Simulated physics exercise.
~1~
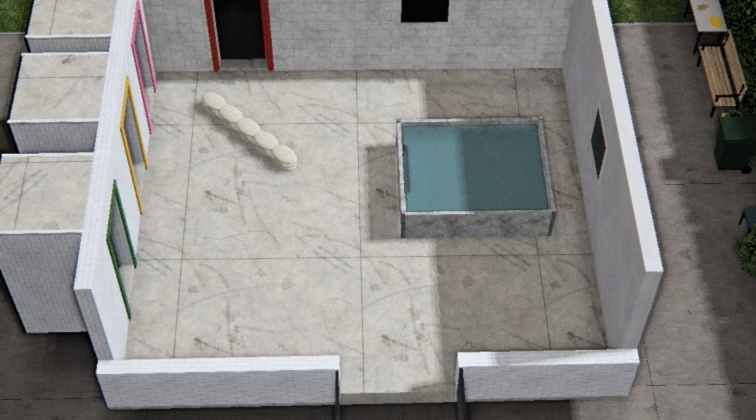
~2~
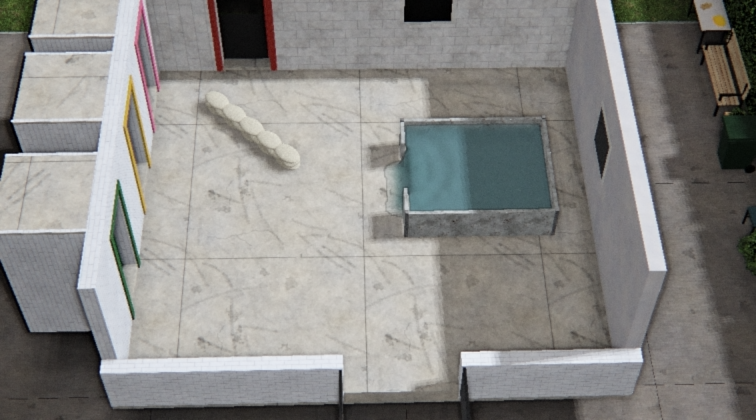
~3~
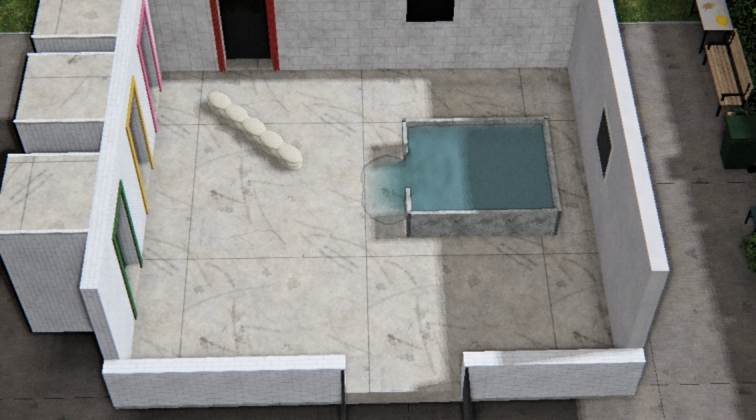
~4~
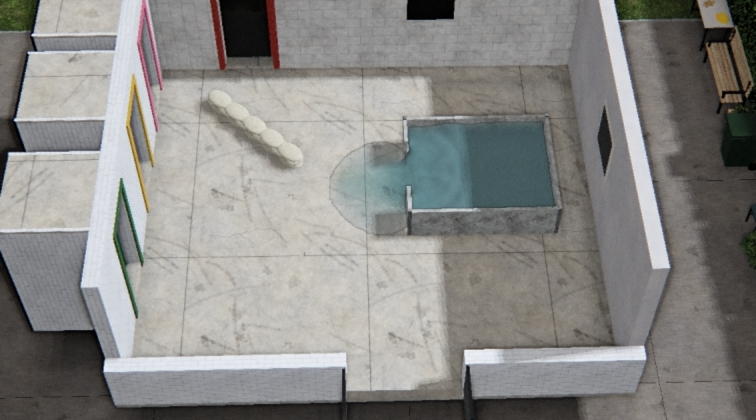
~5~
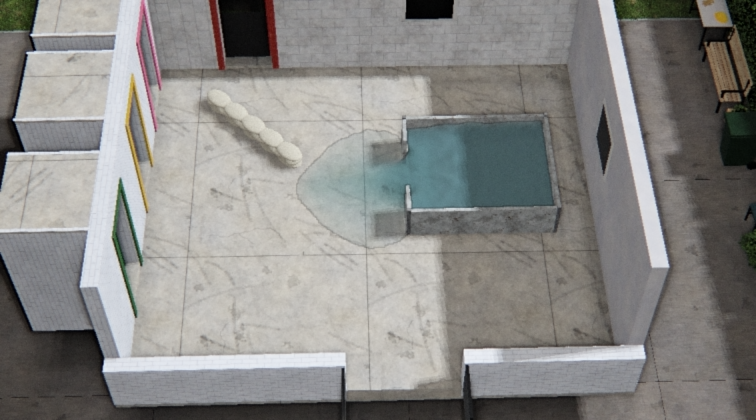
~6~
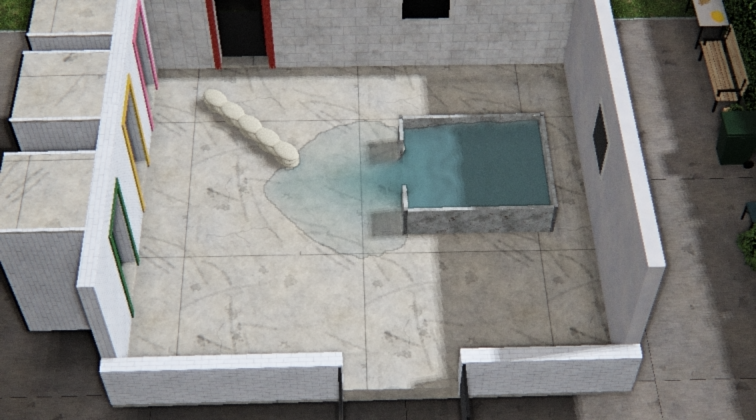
A walled yard with a pale, cracked stone floor is seen from high above, its white brick walls open at a gap in the front. A row of round cream-coloured blocks lies slantwise at upper left, near red, pink, yellow and green doorways, and a grey-rimmed tank of blue-green water stands right of centre. The tank's left side opens and water pours out leftward, spreading in a widening, thinning fan to the row's lower end, while the view shifts very slightly.
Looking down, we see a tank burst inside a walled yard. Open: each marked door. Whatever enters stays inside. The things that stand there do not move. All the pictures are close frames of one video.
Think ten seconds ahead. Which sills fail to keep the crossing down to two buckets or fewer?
The yellow door keeps it down; the red door fails to; the green door keeps it down; the pink door keeps it down.
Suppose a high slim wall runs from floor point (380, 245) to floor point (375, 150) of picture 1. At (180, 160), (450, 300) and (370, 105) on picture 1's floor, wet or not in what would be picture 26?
Taking the points in order, they are high and dry, inundated and inundated.
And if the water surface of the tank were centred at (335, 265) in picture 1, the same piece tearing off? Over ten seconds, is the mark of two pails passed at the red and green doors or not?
Result: The red door misses it and the green door tops the limit.
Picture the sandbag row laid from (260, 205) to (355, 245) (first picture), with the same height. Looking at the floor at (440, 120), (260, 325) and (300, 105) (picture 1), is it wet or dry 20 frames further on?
Spot one: Still bare; spot two: Still bare; spot three: Drenched.
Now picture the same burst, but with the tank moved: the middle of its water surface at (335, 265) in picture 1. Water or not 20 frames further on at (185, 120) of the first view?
That patch would be swamped, I'd say.
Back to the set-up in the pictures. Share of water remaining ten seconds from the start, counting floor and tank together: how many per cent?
About 94 %.
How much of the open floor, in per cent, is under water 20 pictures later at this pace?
Around 50 percent of it.
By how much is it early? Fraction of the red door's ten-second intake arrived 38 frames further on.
It would be roughly 90 percent of the ten-second total.
A moment on, water covers 20 % of the floor; the yellow door not reached, the red door not reached, the green door not reached, the pink door not reached.
Next, water covers 40 % of the floor; the yellow door wet at the sill, nothing in, the red door wet at the sill, nothing in, the green door wet at the sill, nothing in, the pink door not reached.
Then, water covers 50 % of the floor; the yellow door wet at the sill, nothing in, the red door over two buckets in, the green door wet at the sill, nothing in, the pink door wet at the sill, nothing in.
Later, water covers 60 % of the floor; the yellow door wet at the sill, nothing in, the red door over two buckets in, the green door under two buckets in, the pink door wet at the sill, nothing in.
In the end, water covers 90 % of the floor; the yellow door wet at the sill, nothing in, the red door far over two buckets in, the green door under two buckets in, the pink door wet at the sill, nothing in.
